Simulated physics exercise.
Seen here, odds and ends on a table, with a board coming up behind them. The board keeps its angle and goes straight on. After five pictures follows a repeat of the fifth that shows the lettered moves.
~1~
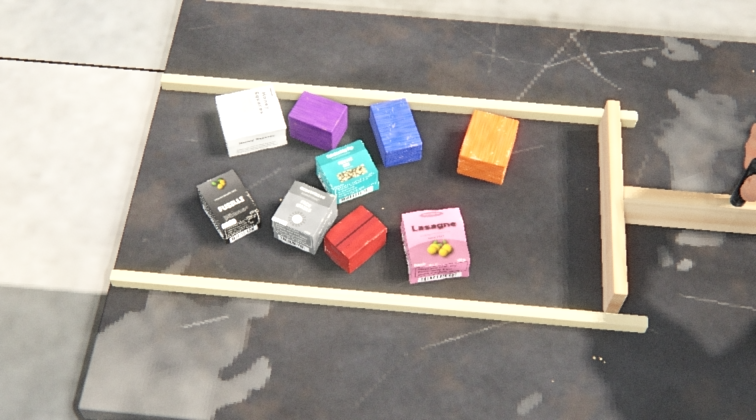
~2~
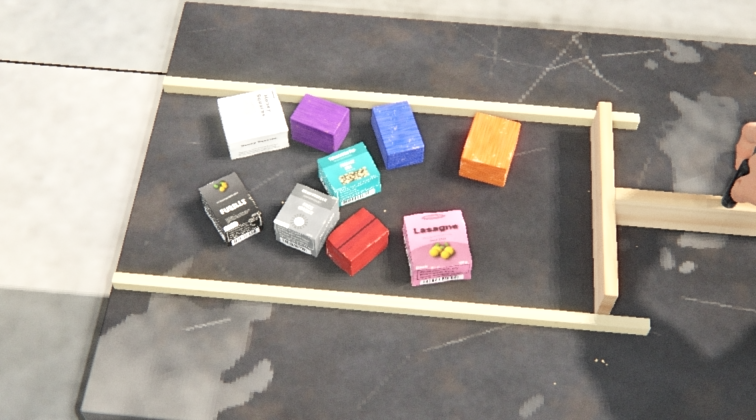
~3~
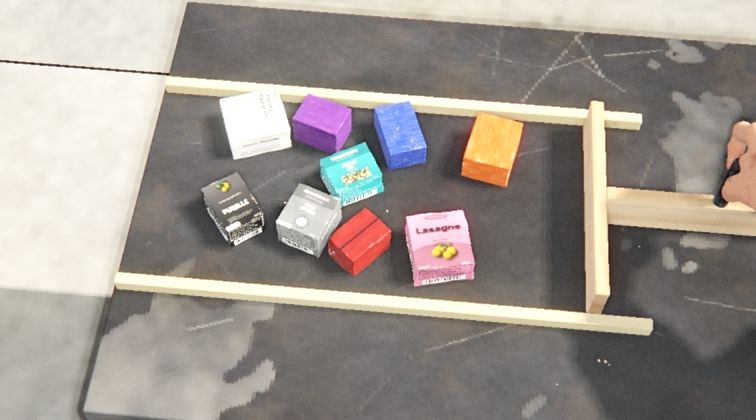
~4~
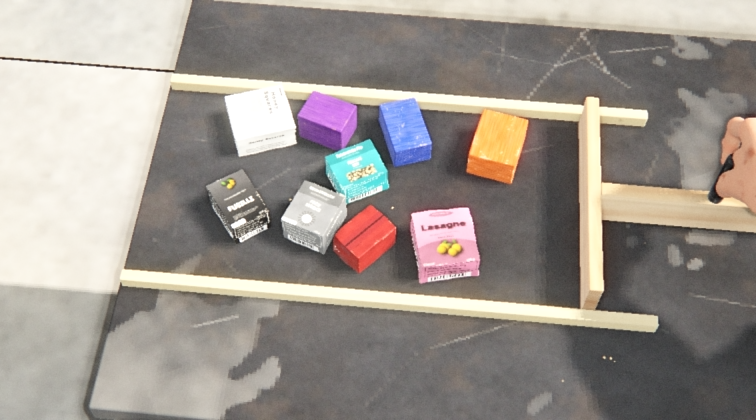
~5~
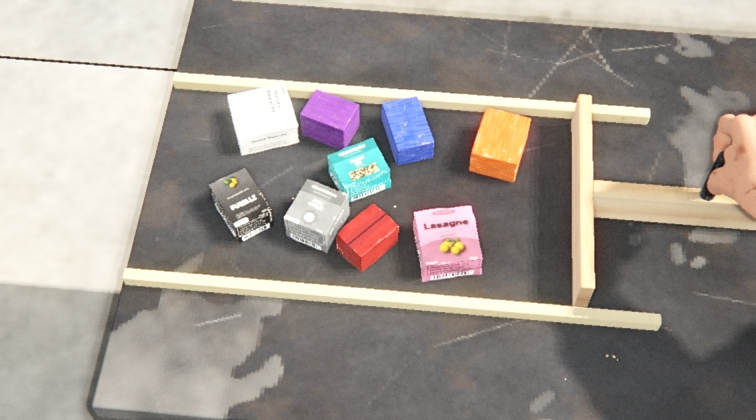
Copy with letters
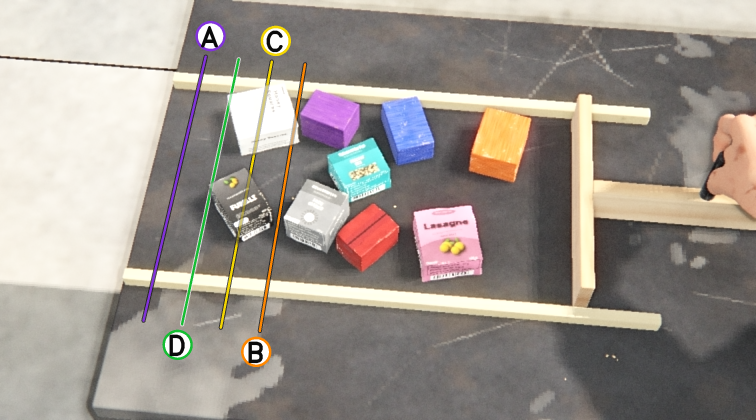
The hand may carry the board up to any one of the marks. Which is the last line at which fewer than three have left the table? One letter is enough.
Up to line B.
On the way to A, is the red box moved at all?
Yes.
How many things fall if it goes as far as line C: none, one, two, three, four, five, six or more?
In all, four.
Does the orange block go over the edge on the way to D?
No.
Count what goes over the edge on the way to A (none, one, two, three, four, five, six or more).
In all, six or more.
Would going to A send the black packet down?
Yes.
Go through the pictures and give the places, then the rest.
In the first frame, orange block (488, 147); grey box (305, 217); blue block (396, 132).
In the second frame, board (608, 193); black packet (232, 210).
In the third frame, board (599, 192); purple block (322, 124).
In the fourth frame, board (594, 188); white packet (261, 120).
In the fifth frame, board (586, 185); orange block (500, 145); grey box (317, 215); blue block (408, 130).
On the marked copy, A at (177, 178); B at (284, 187); C at (248, 184); D at (213, 181).
Following B. Soon after the start, board (477, 177); blue block (402, 128); orange block (447, 142).
Later, board (369, 168); white packet (208, 115); black packet (198, 198).
In the end, board (287, 161); white packet over the edge; black packet over the edge; two fallen.
As for the rest, A drops seven; C drops four; D drops six.
